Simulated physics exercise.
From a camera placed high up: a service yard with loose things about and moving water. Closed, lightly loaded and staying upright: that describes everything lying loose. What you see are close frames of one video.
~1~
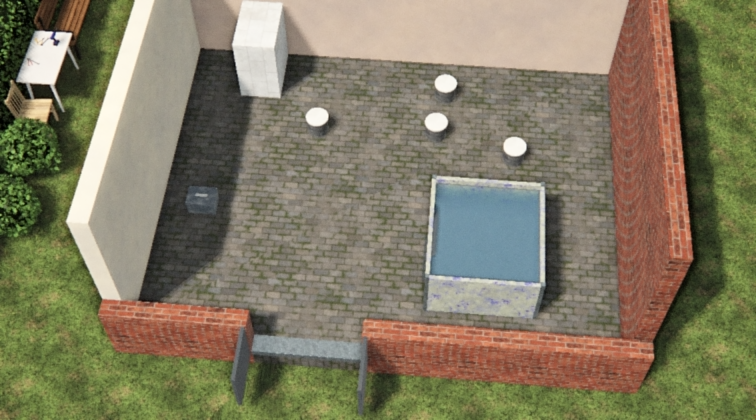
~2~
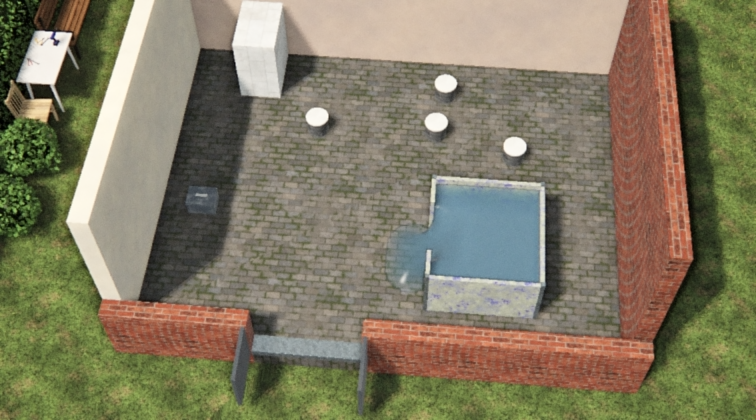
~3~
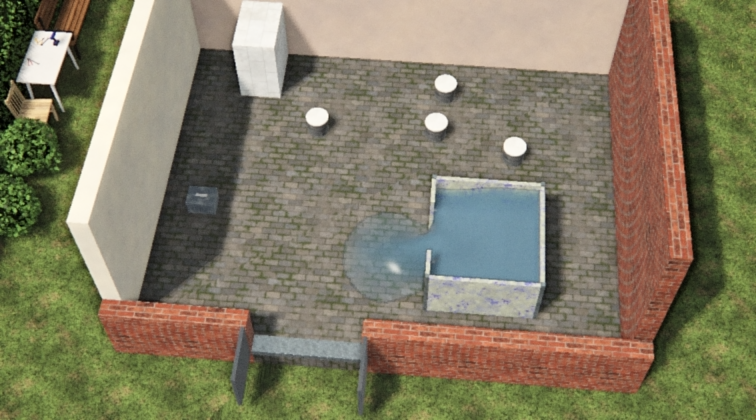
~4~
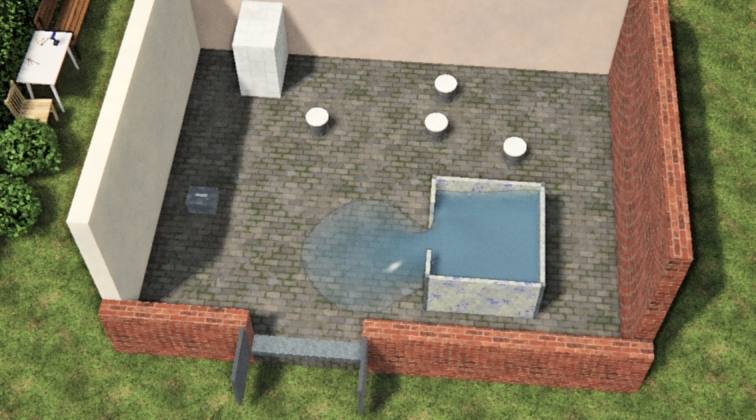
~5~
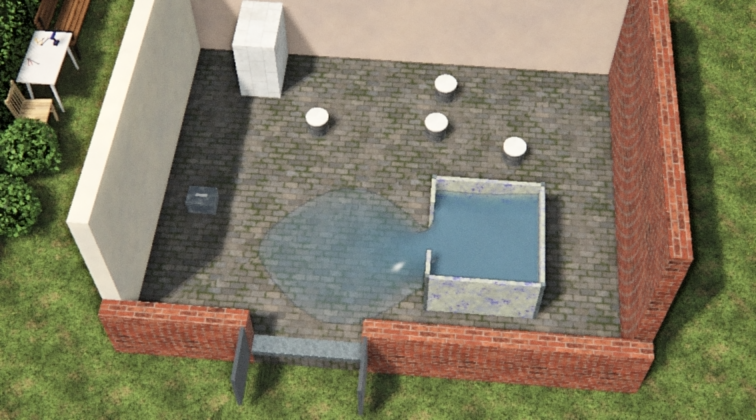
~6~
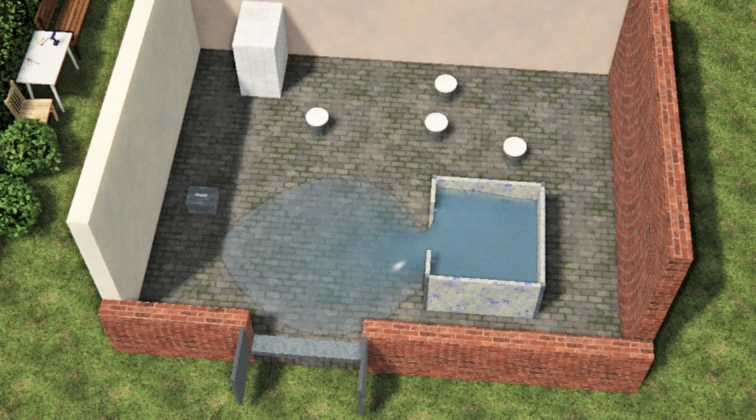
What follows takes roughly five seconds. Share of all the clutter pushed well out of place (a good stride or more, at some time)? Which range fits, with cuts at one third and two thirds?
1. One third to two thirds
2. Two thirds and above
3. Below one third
Below one third.
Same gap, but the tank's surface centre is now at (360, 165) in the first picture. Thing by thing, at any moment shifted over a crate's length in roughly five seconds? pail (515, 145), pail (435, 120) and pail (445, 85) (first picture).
First never got that far, then never got that far, then never got that far.
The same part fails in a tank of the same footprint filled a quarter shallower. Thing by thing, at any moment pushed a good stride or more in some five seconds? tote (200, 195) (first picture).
For that one: Pushed that far.
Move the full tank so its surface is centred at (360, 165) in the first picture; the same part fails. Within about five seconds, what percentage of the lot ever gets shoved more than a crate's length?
Some 20 per cent.
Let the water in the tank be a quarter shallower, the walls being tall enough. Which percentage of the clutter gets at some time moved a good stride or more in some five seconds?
20 in a hundred, or close to it.
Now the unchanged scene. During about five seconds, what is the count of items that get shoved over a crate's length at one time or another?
1.
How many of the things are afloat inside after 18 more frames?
Tally: 1.
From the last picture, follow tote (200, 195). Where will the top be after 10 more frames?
Estimated position: Around (178, 174).
A moment on, 0 of 5 are well off their spots; 0 afloat.
Next, 0 of 5 are well off their spots; 1 afloat.
Later, 1 of 5 are well off their spots; 1 afloat.
In the end, 1 of 5 are well off their spots, and 1 have been at some point; 1 afloat.
